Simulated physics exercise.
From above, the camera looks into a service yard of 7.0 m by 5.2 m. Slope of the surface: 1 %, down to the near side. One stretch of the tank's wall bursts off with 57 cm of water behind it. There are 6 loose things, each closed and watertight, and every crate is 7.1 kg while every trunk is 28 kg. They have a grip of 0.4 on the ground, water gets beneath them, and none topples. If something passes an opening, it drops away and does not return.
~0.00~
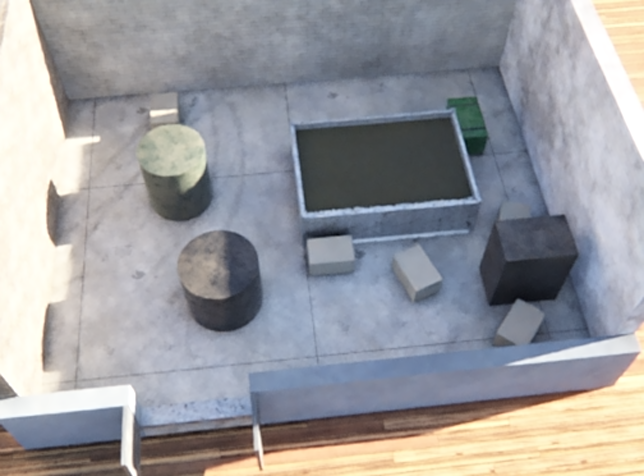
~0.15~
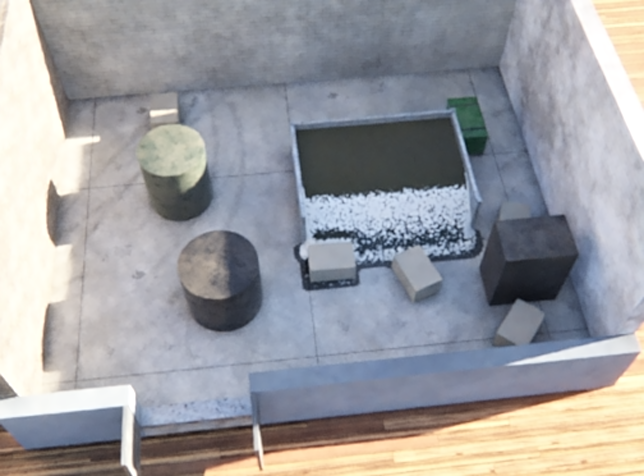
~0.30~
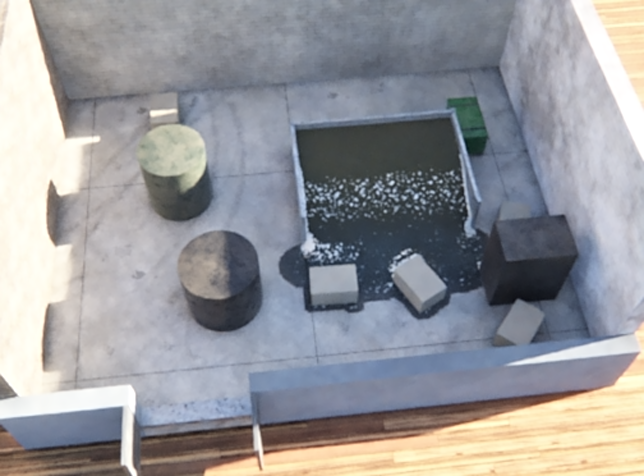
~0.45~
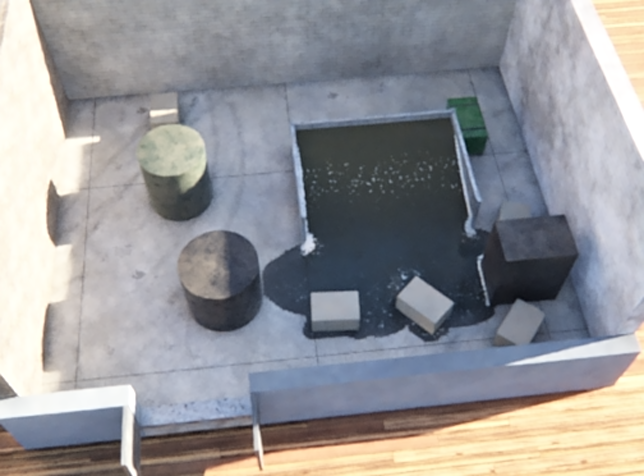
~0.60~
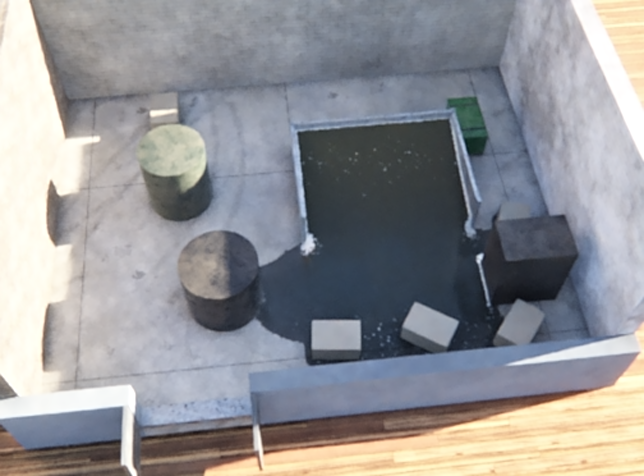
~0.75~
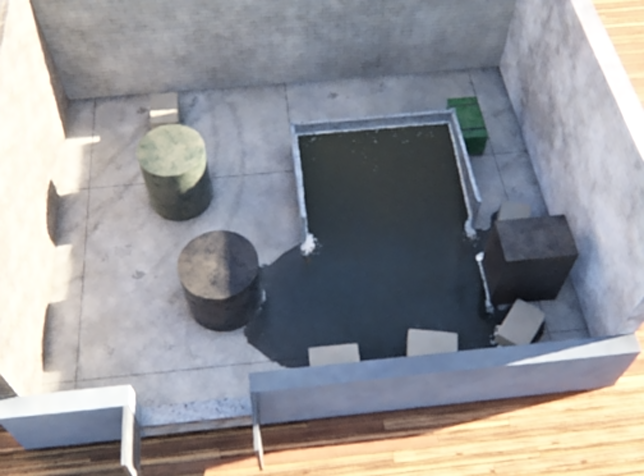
At the start, a rectangular tank of dark water stands in a walled yard among drums, blocks and a green box. Its near wall gives way and water pours out in a foamy rush, then spreads darkly across the floor, pushing two pale blocks toward the near wall while the large drums stay put.
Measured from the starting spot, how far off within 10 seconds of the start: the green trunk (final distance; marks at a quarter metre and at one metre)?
It budges a fair bit.
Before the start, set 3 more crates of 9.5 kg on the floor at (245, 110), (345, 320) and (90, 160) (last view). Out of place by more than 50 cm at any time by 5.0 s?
The first one ends up inside that, the second beyond that, the third inside that.
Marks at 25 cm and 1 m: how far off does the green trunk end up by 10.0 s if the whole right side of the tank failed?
In that scenario the green trunk would have been washed far off.
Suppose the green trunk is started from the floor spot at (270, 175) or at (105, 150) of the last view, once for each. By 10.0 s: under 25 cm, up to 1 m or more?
Run one, it remains planted; run two, it remains planted.
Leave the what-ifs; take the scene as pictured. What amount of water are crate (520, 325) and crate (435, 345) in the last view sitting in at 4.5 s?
Close to 15 and 15 centimetres.
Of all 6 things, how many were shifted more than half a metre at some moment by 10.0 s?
That comes to 6.
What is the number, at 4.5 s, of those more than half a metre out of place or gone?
I make it 4.
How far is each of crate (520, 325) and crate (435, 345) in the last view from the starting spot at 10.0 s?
In turn: 200 cm, 150 cm.
After 2.0 s the green trunk is near (468, 117), 0.0 m from its start, aground; 0 of 6 are out; 3 afloat.
After 4.5 s the green trunk is near (454, 84), 0.7 m from its start, aground; 1 of 6 are out; 3 afloat.
After 7.0 s the green trunk is near (441, 93), 0.6 m from its start, aground; 1 of 6 are out; 3 afloat.
After 10.0 s the green trunk is near (441, 93), 0.6 m from its start, aground; 1 of 6 are out; 4 afloat.
